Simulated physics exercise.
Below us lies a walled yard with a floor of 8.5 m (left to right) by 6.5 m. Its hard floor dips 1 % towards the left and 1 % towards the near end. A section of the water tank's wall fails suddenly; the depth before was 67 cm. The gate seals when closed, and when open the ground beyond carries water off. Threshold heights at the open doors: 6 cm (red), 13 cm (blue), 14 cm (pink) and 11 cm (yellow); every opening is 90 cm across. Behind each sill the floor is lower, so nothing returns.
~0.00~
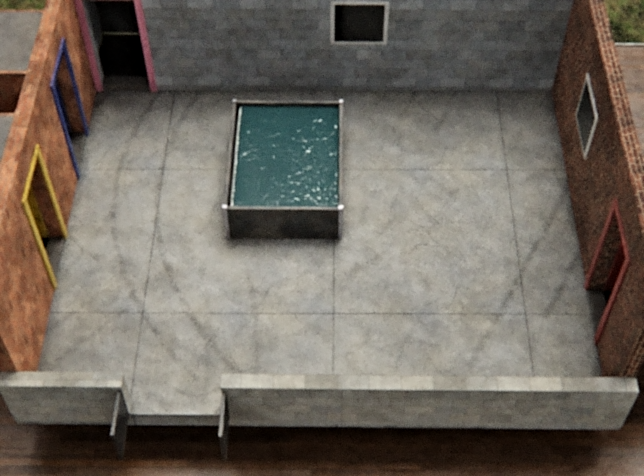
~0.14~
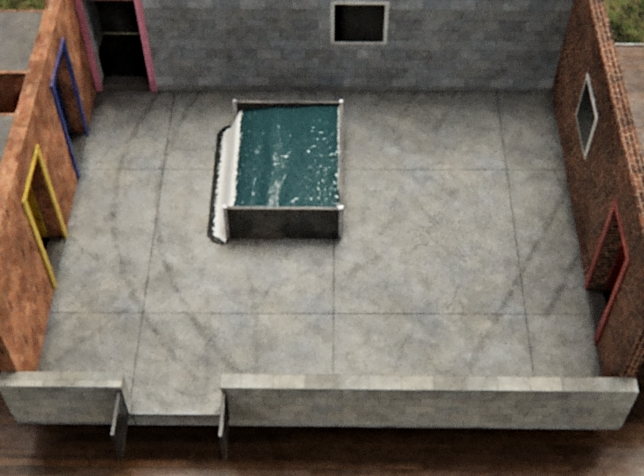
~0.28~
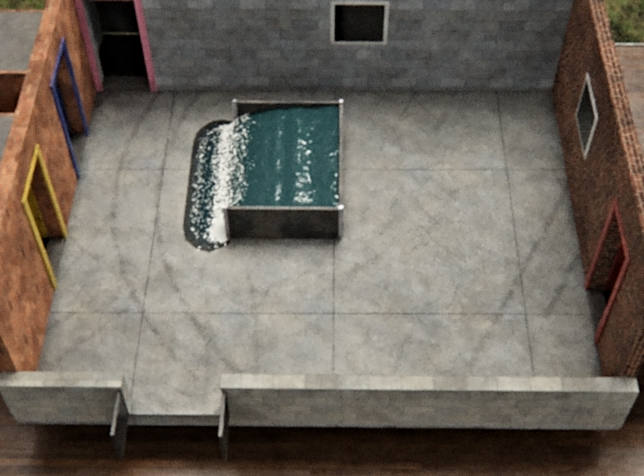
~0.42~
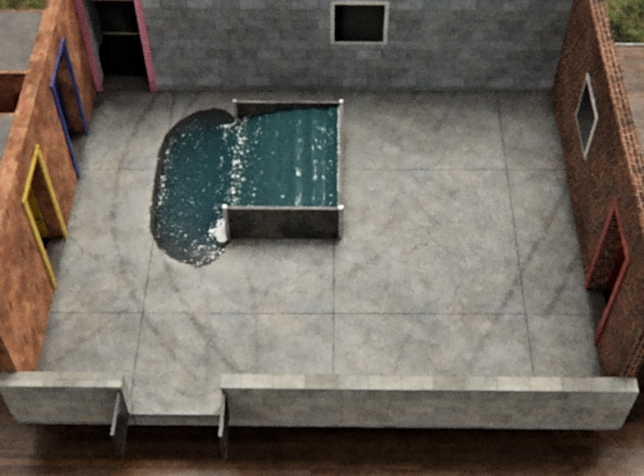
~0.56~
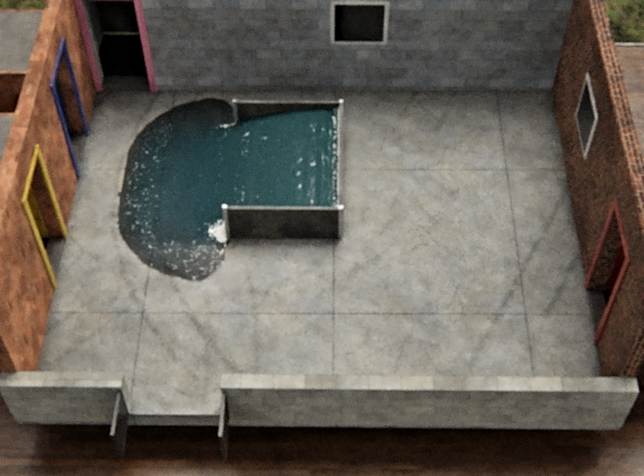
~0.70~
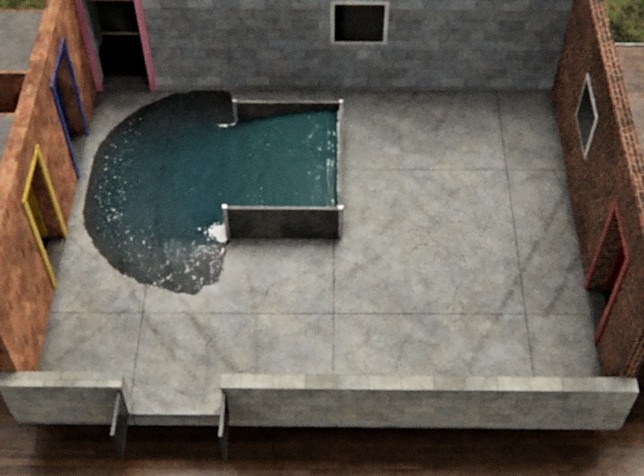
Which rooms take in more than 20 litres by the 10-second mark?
Within that time: At the red door it does not reach the limit; at the blue door it exceeds the limit; at the pink door it exceeds the limit; at the yellow door it exceeds the limit.
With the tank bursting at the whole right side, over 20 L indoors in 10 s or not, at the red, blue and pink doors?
Against that limit: Red above, blue below, pink below.
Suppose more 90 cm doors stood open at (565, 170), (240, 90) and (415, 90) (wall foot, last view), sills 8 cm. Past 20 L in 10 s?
In that order: Under, under, below.
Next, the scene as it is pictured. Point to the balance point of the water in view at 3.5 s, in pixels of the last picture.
Around (154, 208).
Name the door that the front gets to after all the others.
Last comes the red one.
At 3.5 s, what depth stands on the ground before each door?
In cm: Red 0, blue 22, pink 21, yellow 17.
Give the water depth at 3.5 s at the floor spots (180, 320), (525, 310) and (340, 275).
Roughly 0, 0 and 0 cm, in turn.
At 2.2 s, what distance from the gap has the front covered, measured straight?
About 5.0 m.
After 1.4 s water covers 25 % of the floor and is deepest (44 cm) near (86, 194); red door not reached, blue door 34 cm at the sill, 67 L in, pink door 9 cm at the sill, 0 L in, yellow door 25 cm at the sill, 10 L in.
After 2.2 s water covers 25 % of the floor and is deepest (36 cm) near (86, 194); red door not reached, blue door 35 cm at the sill, 200 L in, pink door 23 cm at the sill, 15 L in, yellow door 26 cm at the sill, 64 L in.
After 3.5 s water covers 30 % of the floor and is deepest (32 cm) near (32, 399); red door not reached, blue door 22 cm at the sill, 312 L in, pink door 21 cm at the sill, 74 L in, yellow door 17 cm at the sill, 120 L in.
After 6.0 s water covers 60 % of the floor and is deepest (18 cm) near (32, 399); red door not reached, blue door 10 cm at the sill, 335 L in, pink door 9 cm at the sill, 94 L in, yellow door 10 cm at the sill, 133 L in.
After 10.0 s water covers 90 % of the floor and is deepest (12 cm) near (32, 399); red door 4 cm at the sill, 0 L in, blue door 5 cm at the sill, 335 L in, pink door 3 cm at the sill, 95 L in, yellow door 9 cm at the sill, 134 L in.
